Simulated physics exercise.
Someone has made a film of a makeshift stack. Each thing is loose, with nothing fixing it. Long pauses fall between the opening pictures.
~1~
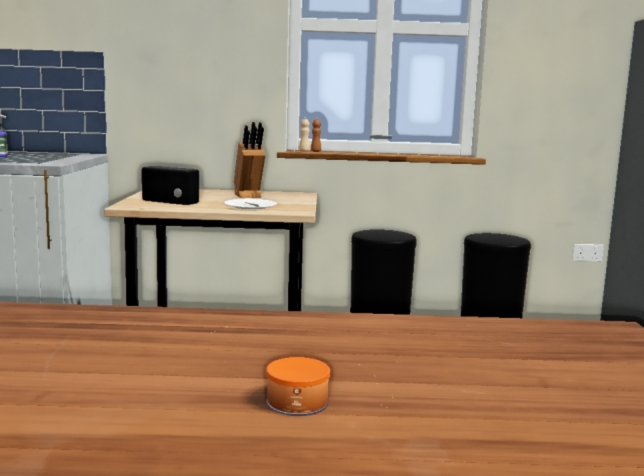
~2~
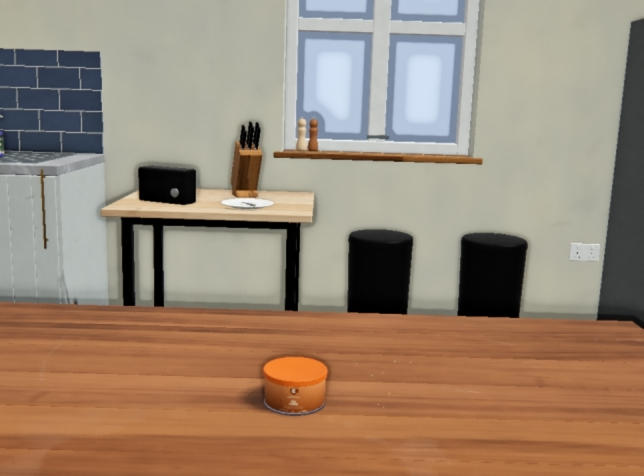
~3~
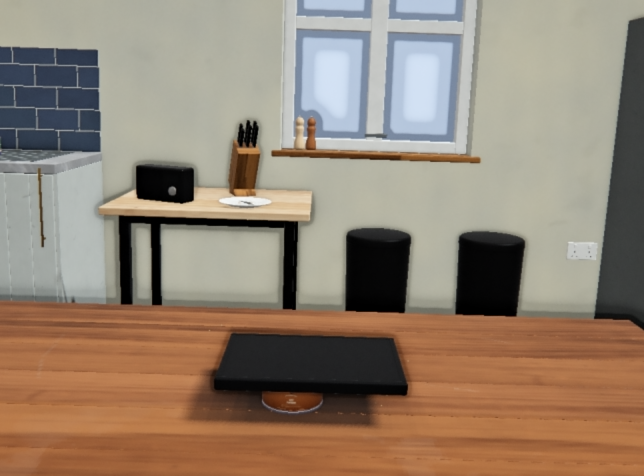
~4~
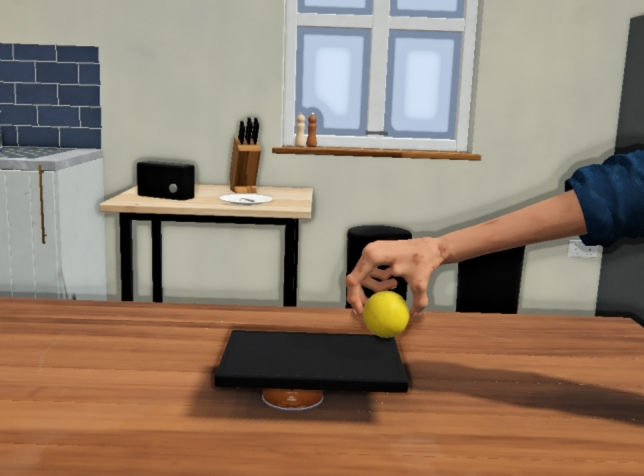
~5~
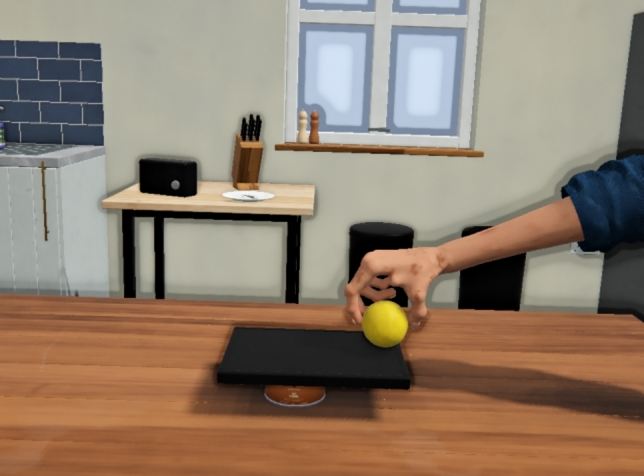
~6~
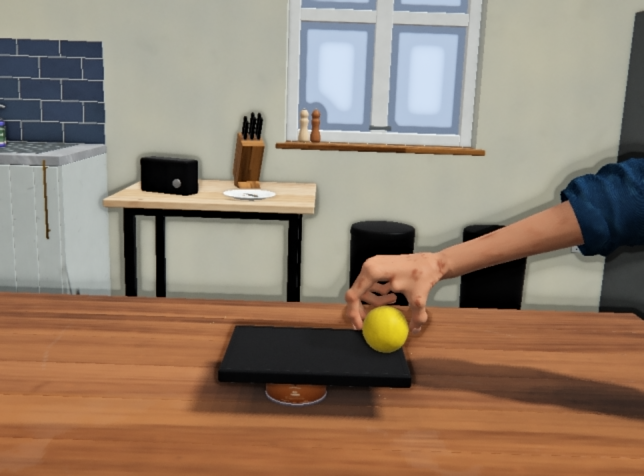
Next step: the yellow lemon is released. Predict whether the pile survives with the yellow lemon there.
It does not survive.
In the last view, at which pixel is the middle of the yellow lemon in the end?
The object winds up at approximately (425, 377).
Then, 0.30 s past the last view, yellow lemon now fallen; black lid rocked 30° from its first pose.
Then, 0.50 s past the last view, black lid rocked 30° from its first pose.
Then, 0.70 s past the last view, things are still on the move.
Then, 1.80 s past the last view, nothing new.
Finally, fallen, yellow lemon; the other 2 still in place. Final places as the last picture's camera would see them, yellow lemon near (426, 377). The stack gives way.
